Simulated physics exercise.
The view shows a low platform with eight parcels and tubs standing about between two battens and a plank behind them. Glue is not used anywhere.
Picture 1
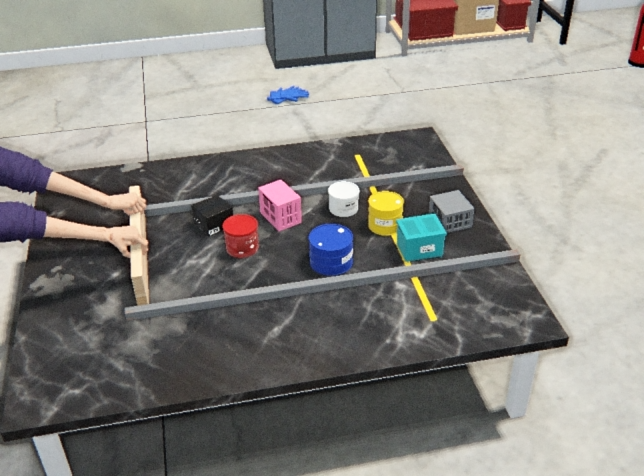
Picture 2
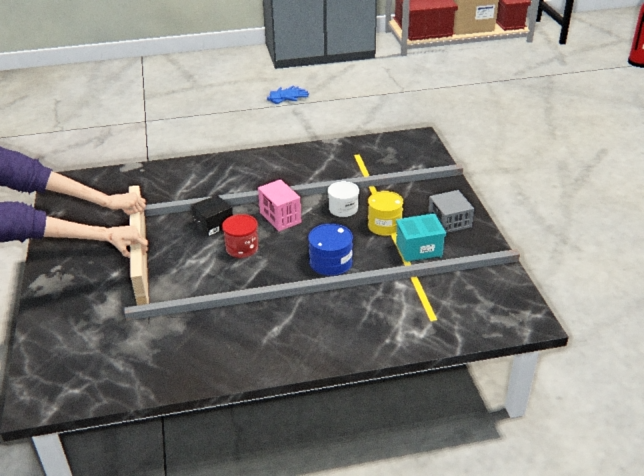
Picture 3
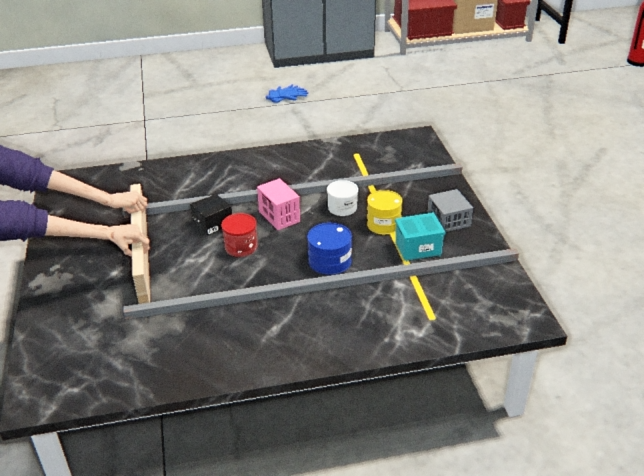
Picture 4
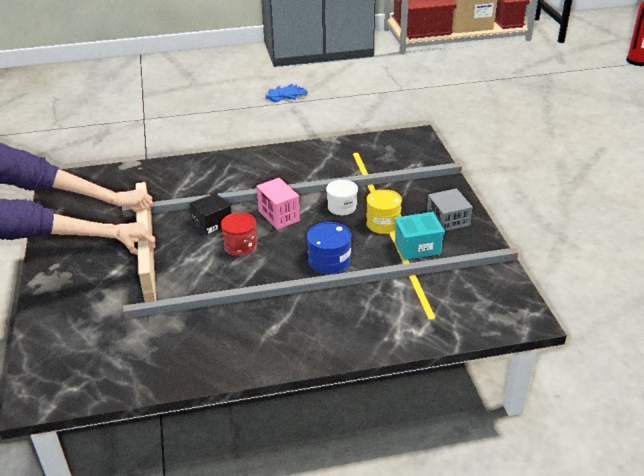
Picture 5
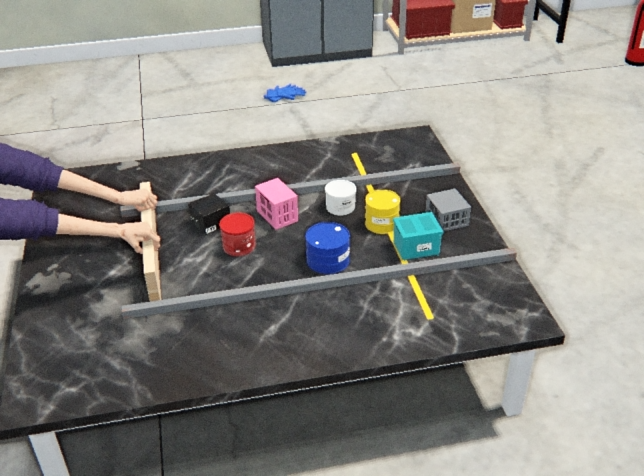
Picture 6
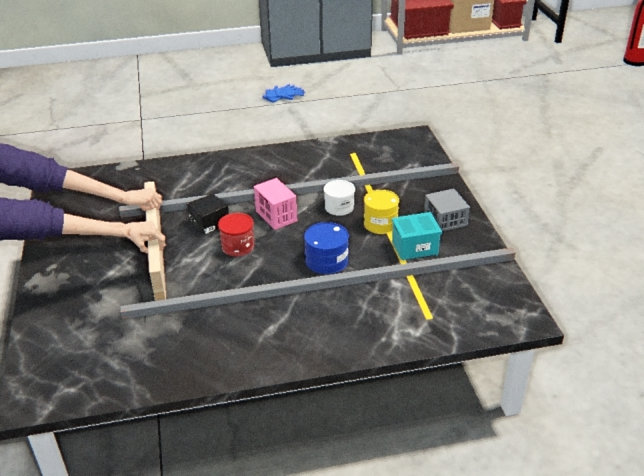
The clip shows a pair of hands holding a wooden plank at the left of a dark marbled table and sliding it slightly right between two rails, while the colourful containers ahead of it stay in place.
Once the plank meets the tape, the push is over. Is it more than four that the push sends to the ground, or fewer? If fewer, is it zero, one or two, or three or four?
Not a single one falls.
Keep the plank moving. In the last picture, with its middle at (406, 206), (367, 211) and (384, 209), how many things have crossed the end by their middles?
Respectively 0, 0 and 0.
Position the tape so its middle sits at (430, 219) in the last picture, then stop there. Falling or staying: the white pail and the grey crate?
Here's how it goes: The white pail goes down, and the grey crate goes down.
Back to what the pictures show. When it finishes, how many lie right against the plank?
3.
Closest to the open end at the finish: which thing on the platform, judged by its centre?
The grey crate is the one.
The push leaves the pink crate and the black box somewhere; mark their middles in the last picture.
Going in order: First (416, 184), then (390, 193).
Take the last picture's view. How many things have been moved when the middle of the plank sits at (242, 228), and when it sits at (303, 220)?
The number moved is 3 and then 5.
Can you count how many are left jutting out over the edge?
The count is 0.
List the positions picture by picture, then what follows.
In the first frame, grey crate (451, 212); turquoise tote (420, 238); yellow canister (386, 213); plank (139, 245); tape (390, 226).
In the second frame, turquoise tote (420, 238); plank (138, 245).
In the third frame, yellow canister (384, 212); black box (212, 214).
In the fourth frame, grey crate (449, 210); red pail (240, 234).
In the fifth frame, turquoise tote (417, 237); white pail (341, 198).
In the sixth frame, grey crate (446, 210); turquoise tote (416, 237); yellow canister (381, 212); plank (155, 240); tape (386, 225).
A little later, none off yet; grey crate at rest near (446, 210); turquoise tote at rest near (416, 237); yellow canister at rest near (381, 212).
When it is over, the number that fall off is zero.
